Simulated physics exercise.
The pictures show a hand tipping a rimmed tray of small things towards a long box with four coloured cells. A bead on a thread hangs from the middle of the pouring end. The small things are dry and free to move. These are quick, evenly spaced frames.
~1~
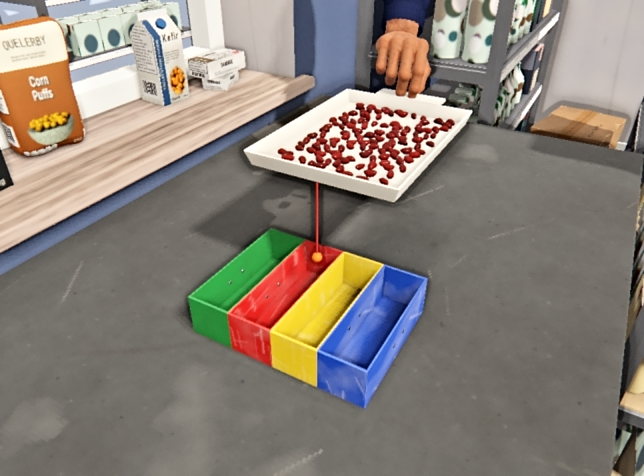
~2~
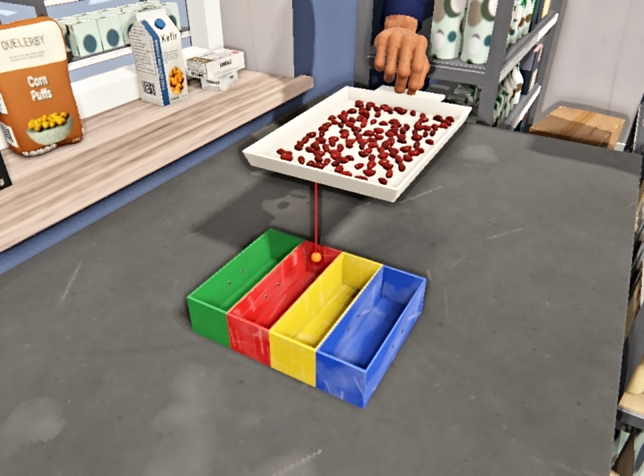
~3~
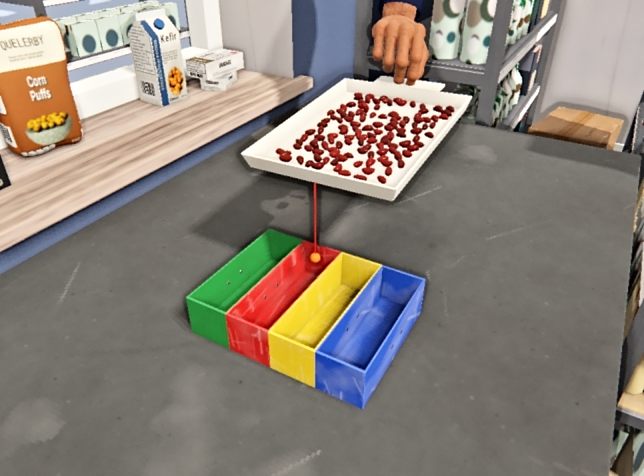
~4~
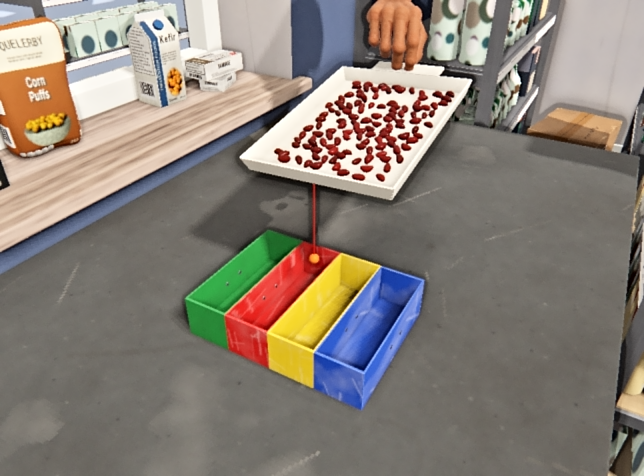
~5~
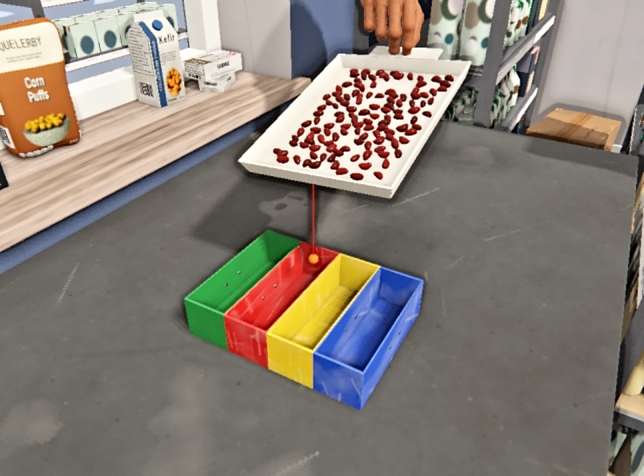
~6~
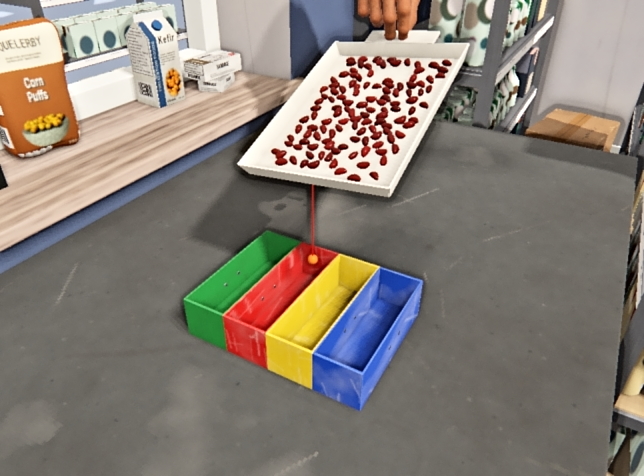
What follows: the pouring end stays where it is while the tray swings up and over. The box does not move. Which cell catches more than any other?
Fullest: The green cell.
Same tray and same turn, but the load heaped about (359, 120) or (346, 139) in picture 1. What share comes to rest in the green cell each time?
In turn 50 and 50 in a hundred.
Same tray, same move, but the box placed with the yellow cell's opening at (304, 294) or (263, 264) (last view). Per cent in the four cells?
First some 100, then 90 per cent.
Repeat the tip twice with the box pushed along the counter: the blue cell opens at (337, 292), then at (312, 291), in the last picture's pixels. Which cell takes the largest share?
In turn: That red cell; the red one.
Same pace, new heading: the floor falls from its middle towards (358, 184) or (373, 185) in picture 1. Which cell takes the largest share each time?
In turn: The cell in blue; blue.
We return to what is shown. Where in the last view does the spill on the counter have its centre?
Near (174, 290).
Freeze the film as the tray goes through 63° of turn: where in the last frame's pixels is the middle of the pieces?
Close to (284, 161).
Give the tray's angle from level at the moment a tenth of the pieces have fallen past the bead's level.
Near 75 degrees.
Just after the last frame, tray tipped steeply; almost all on the tray; about a tenth falling or outside the box.
A moment on, tray tipped past a quarter turn; about a tenth on the tray; roughly a third in the green cell; about a tenth in the red cell; just a few in the yellow cell; just a few in the blue cell; roughly a third falling or outside the box.
Further on, tray tipped past a quarter turn; roughly half in the green cell; roughly a quarter in the red cell; about a tenth in the yellow cell; just a few in the blue cell; about a tenth falling or outside the box.
When it is over, tray tipped past a quarter turn; roughly half in the green cell; roughly a quarter in the red cell; about a tenth in the yellow cell; just a few in the blue cell; about a tenth outside the box.
